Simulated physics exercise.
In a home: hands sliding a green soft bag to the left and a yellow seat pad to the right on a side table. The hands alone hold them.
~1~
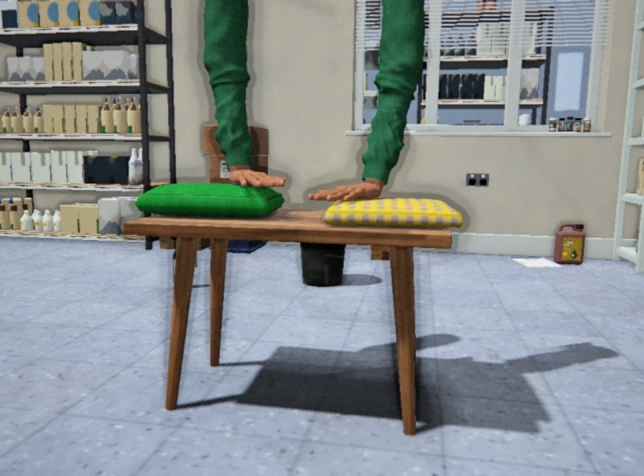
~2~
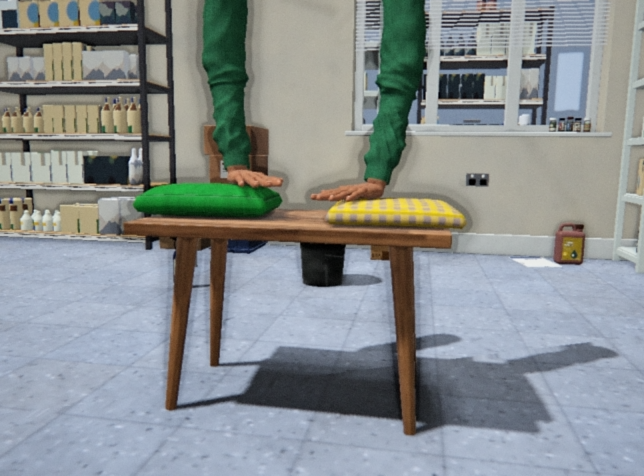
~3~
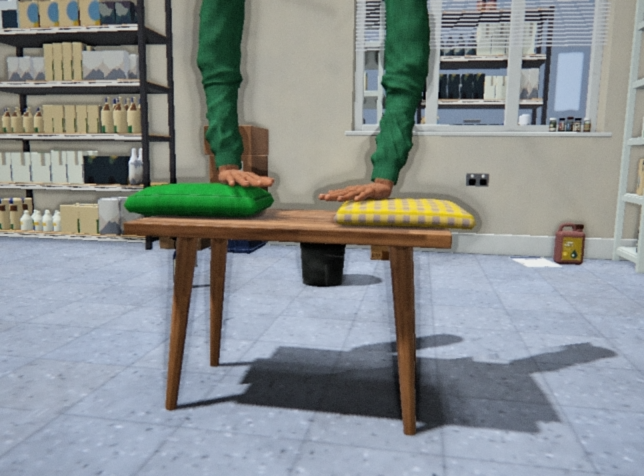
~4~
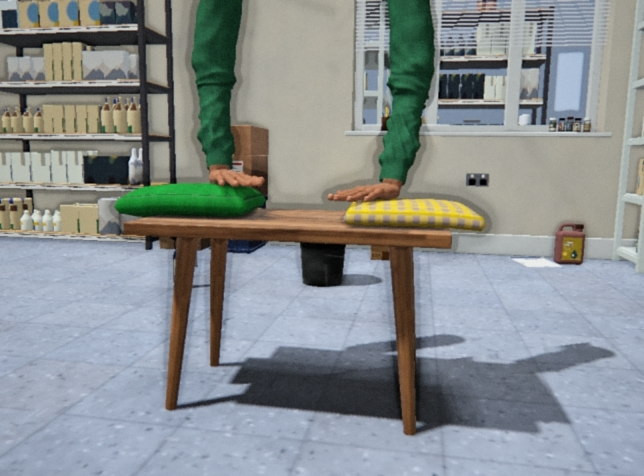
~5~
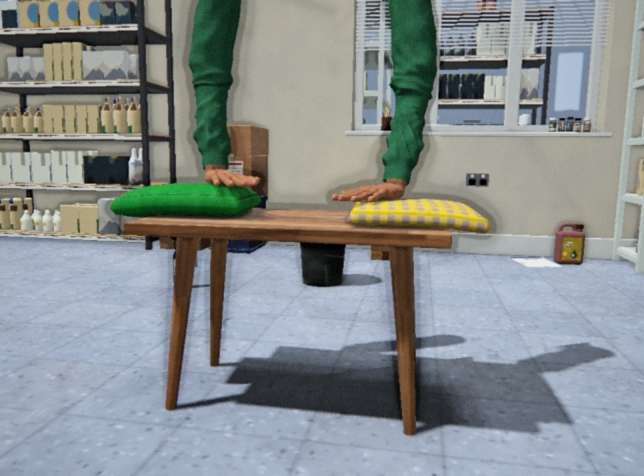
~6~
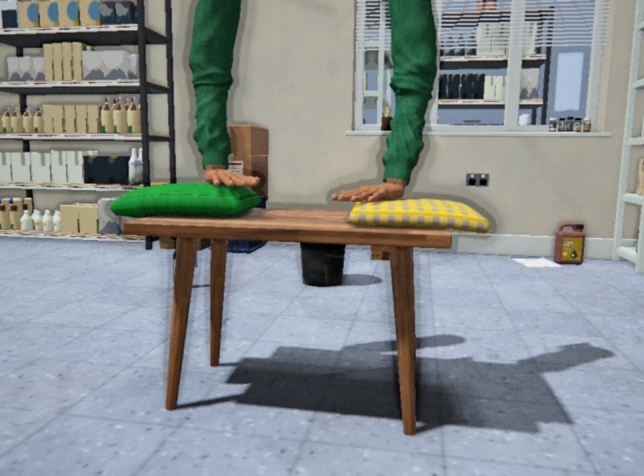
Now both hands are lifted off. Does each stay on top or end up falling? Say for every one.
My answer: The green soft bag stays on top; the yellow seat pad stays on top.
Then, 0.38 s later than the last view, soft bag at rest; seat pad at rest.
Finally, soft bag at rest; seat pad at rest. The green soft bag stays up there and the yellow seat pad remains on top.
